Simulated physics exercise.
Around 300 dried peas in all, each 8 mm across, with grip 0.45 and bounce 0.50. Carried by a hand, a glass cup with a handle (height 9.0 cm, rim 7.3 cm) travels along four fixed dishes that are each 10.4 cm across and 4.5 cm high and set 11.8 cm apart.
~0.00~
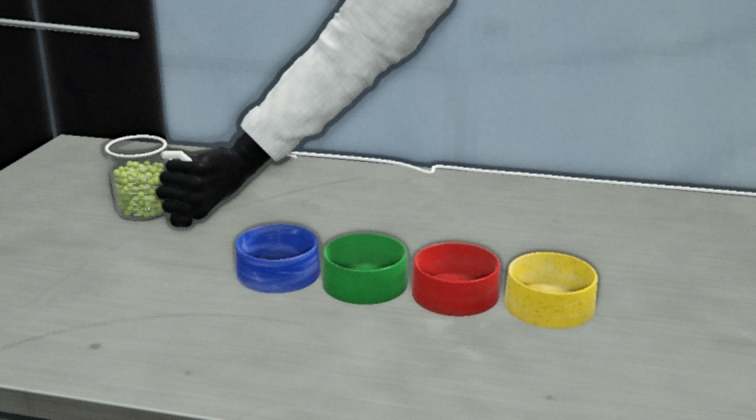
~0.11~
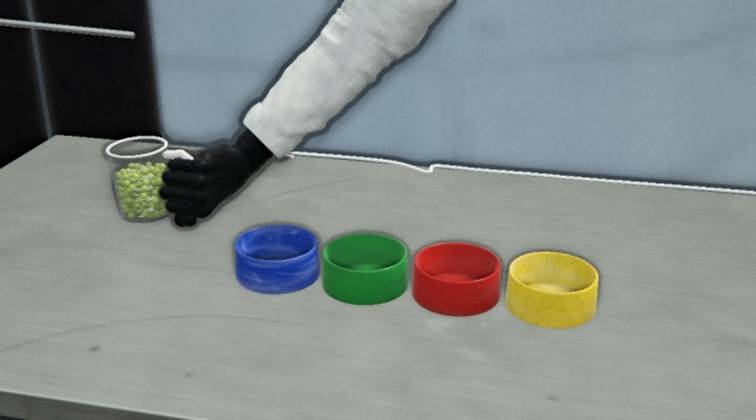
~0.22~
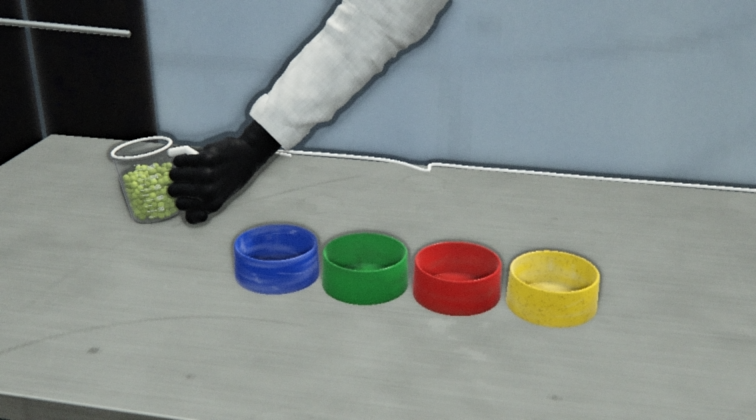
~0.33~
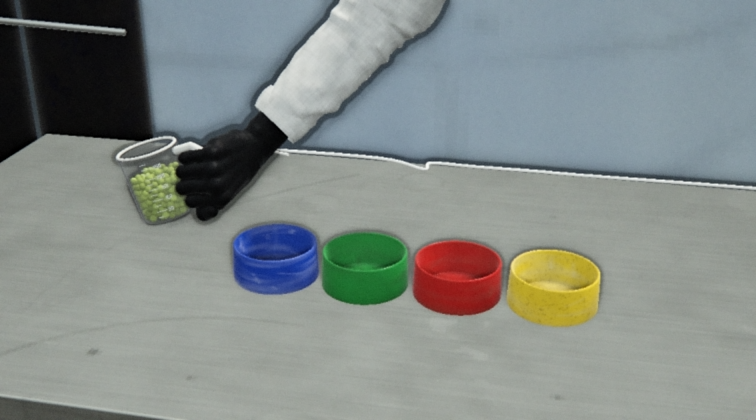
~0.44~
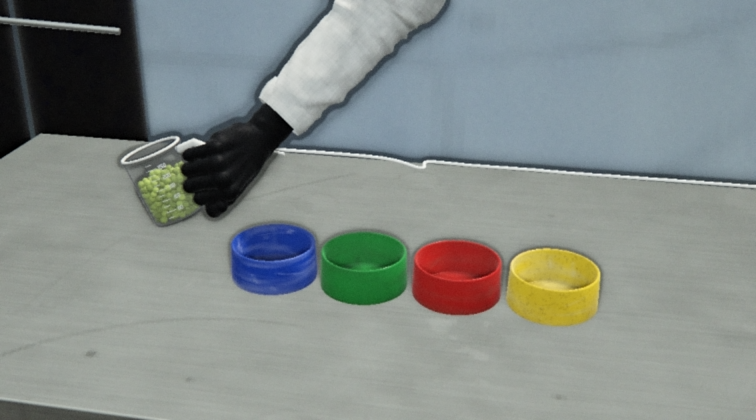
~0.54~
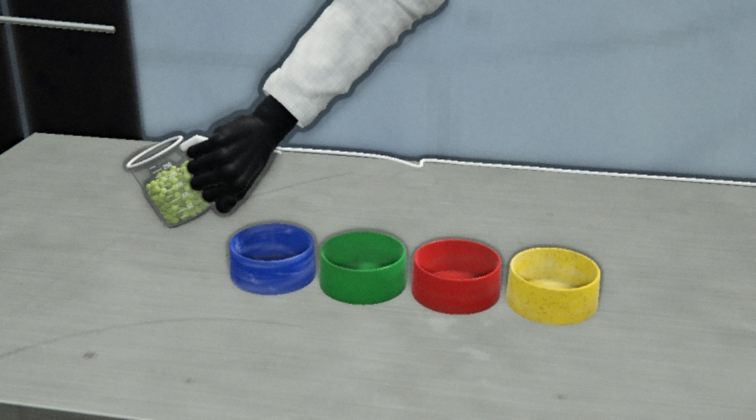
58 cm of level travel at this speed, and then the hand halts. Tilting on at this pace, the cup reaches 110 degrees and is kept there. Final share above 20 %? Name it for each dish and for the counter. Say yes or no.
Red: No, blue: Yes, green: No, yellow: No, counter: No.
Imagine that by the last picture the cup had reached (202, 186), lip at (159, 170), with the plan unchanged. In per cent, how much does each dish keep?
Dish by dish: Red 10 percent, blue 10 percent, green 70 percent, yellow 0 percent.
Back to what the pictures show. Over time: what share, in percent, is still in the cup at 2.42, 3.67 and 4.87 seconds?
About 15, 0, 0 per cent.
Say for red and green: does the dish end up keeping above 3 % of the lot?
For red, it does not; for green, it does.
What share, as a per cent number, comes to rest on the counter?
About 10 percent.
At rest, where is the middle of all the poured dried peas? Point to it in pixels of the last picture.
Close to pixel (286, 266).
After 2.42 s, tilt 110 degrees; cup holds 15 %, blue 75 %.
After 3.67 s, tilt 110 degrees; cup holds 0 %, blue 75 %, green 15 %.
After 4.87 s, tilt 110 degrees; cup holds 0 %, blue 75 %, green 15 %.
By 5.2 s all is still; red 0 %, blue 75 %, green 15 %, yellow 0 %, counter 10 %.
